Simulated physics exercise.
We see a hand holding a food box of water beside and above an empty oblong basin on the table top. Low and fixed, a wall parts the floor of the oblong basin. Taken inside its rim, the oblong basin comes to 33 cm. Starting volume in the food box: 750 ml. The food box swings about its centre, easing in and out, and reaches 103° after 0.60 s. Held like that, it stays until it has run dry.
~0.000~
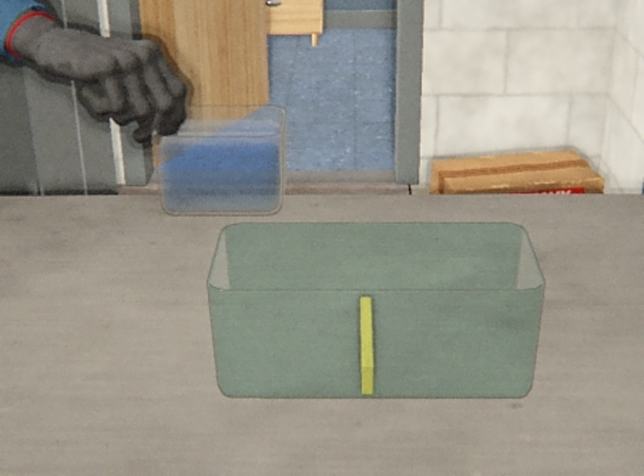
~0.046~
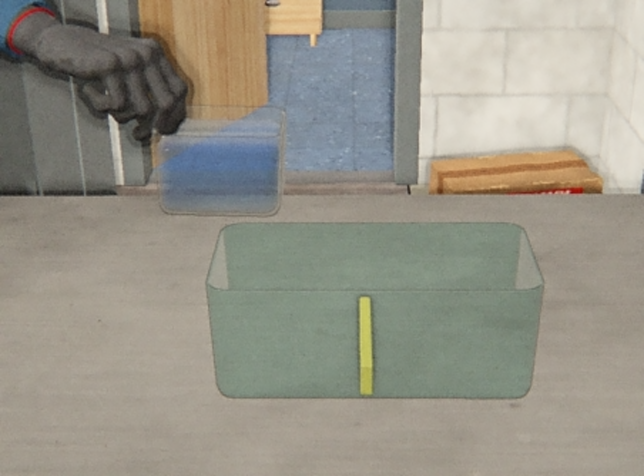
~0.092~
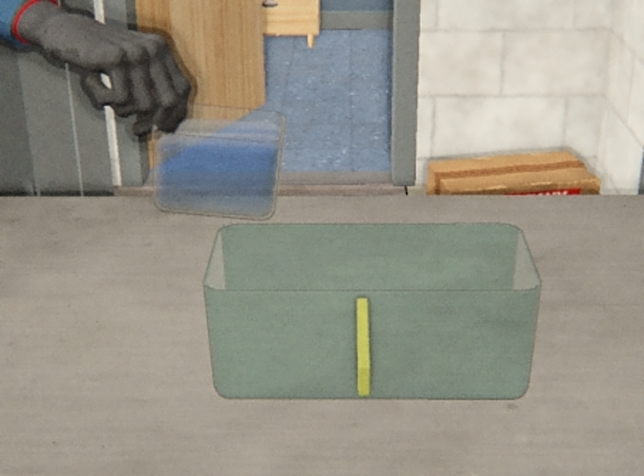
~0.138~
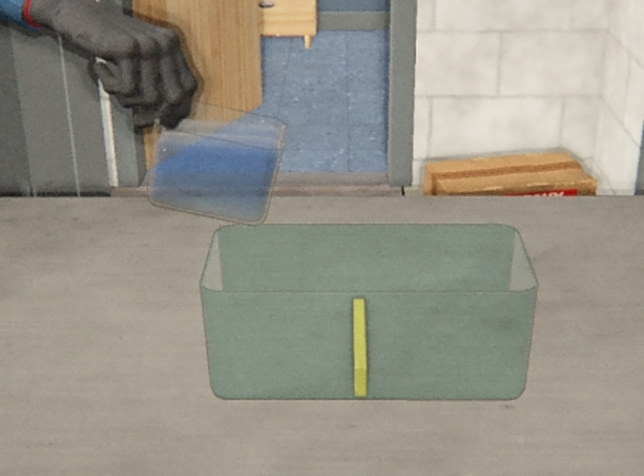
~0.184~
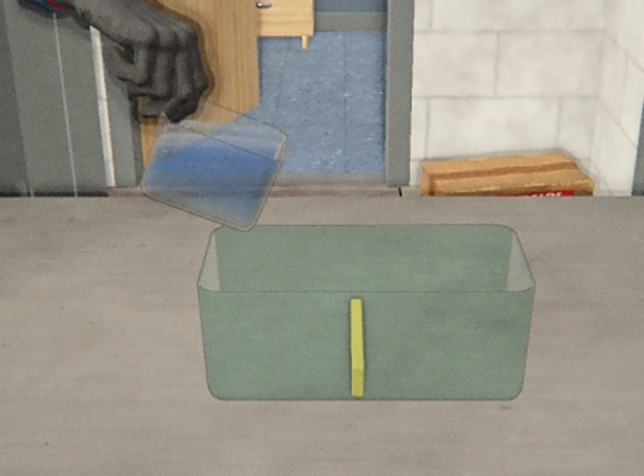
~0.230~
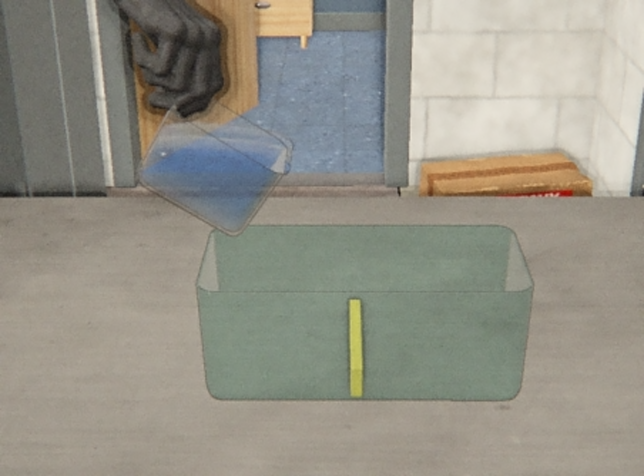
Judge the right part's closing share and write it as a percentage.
I would judge it at 30 per cent.
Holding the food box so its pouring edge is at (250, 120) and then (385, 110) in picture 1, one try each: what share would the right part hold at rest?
Roughly 15 per cent the first time and 85 per cent the second.
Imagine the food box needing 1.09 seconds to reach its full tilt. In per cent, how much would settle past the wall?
Roughly 50 %.
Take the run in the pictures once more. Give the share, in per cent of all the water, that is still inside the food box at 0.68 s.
8 per cent or thereabouts.
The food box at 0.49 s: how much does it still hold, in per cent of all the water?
Roughly 34 per cent.
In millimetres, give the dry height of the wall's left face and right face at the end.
The left comes to roughly 14 mm and the right to roughly 26 mm.
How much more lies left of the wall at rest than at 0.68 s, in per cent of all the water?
I'd put it near 8 percent.
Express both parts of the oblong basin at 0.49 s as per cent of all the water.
Around 24 on the left and around 14 on the right.
Then, 0.49 s in, the tilt is 95° and 34 per cent is still to pour, 23 is left of the wall and 13 right of it.
Then, 0.68 s in, the tilt is 103° and 8 per cent is still to pour, 61 is left of the wall and 27 right of it.
Then, 0.88 s in, the tilt is 103° and 1 per cent is still to pour, 67 is left of the wall and 29 right of it.
Then, 1.10 s in, the tilt is 103° and 0 per cent is still to pour, 69 is left of the wall and 30 right of it.
Finally, 69 per cent lies left of the wall, 30 right of it and 1 outside.
